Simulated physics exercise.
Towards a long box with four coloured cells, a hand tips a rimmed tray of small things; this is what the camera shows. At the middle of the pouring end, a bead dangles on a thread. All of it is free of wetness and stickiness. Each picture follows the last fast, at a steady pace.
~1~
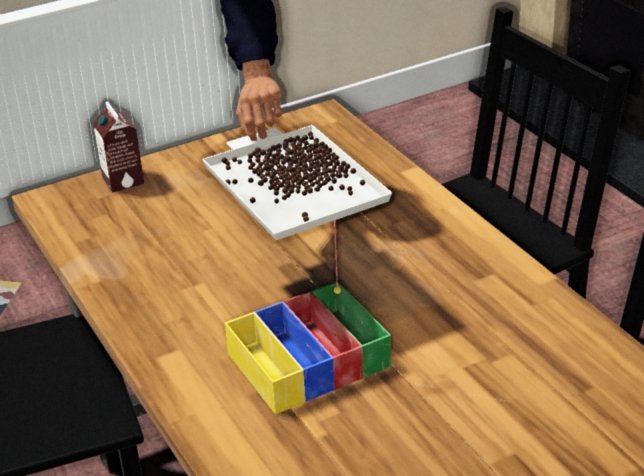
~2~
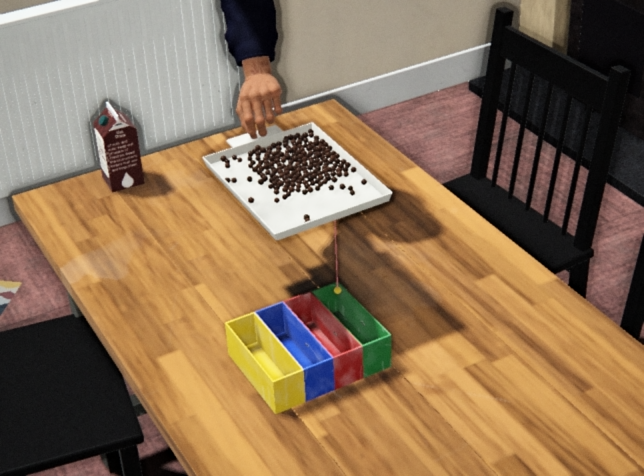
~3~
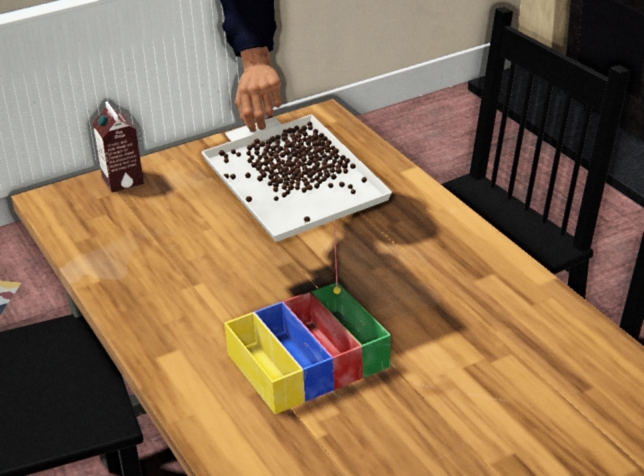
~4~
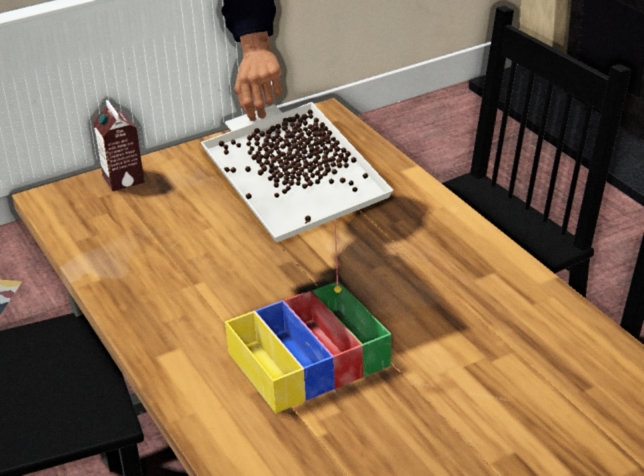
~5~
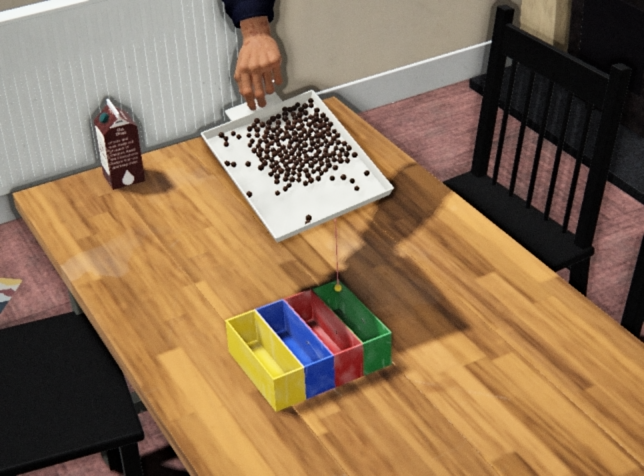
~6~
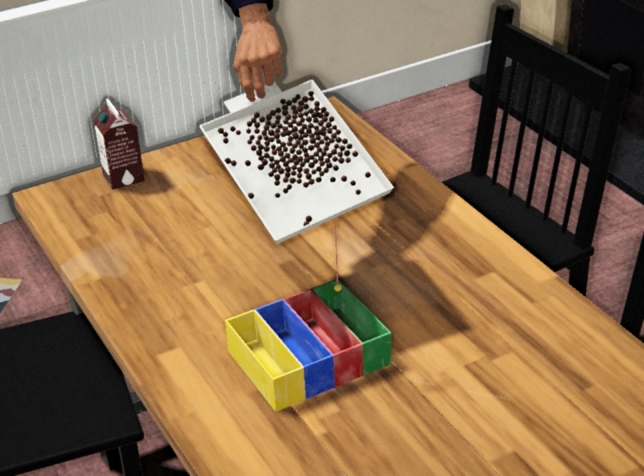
On a wooden table, a box with yellow, blue, red and green cells sat still while a hand slowly raised the back of a white tray of small dark brown balls, tilting it towards the box.
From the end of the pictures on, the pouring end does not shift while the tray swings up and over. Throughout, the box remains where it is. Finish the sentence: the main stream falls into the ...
... Blue cell.
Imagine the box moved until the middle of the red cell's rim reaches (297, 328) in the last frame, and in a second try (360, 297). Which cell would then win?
The red one, and then the cell in yellow.
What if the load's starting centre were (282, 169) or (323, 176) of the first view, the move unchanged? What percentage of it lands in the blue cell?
First some 50, then 50 per cent.
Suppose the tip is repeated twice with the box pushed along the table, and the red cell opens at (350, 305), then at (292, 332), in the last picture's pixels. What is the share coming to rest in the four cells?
Close to 80 per cent, followed by close to 90 per cent.
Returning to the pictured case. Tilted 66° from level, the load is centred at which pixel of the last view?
I'd mark it close to (302, 260).
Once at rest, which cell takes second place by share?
The runner-up is the red cell.
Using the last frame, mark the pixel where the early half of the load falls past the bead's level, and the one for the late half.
It goes through near (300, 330) first, then near (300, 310).
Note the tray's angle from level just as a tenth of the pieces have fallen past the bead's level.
Somewhere near 60°.
Just after the last frame, tray tipped steeply; roughly half on the tray; about a tenth in the blue cell; about a tenth in the yellow cell; about a tenth in the red cell; just a few in the green cell; roughly a quarter falling or outside the box.
A moment on, tray tipped past a quarter turn; just a few on the tray; roughly a third in the blue cell; roughly a quarter in the red cell; about a tenth in the yellow cell; about a tenth in the green cell; about a tenth falling or outside the box.
Further on, tray tipped past a quarter turn; roughly half in the blue cell; roughly a quarter in the red cell; about a tenth in the yellow cell; about a tenth in the green cell; about a tenth falling or outside the box.
When it is over, tray tipped past a quarter turn; roughly half in the blue cell; roughly a quarter in the red cell; about a tenth in the yellow cell; about a tenth in the green cell; about a tenth outside the box.
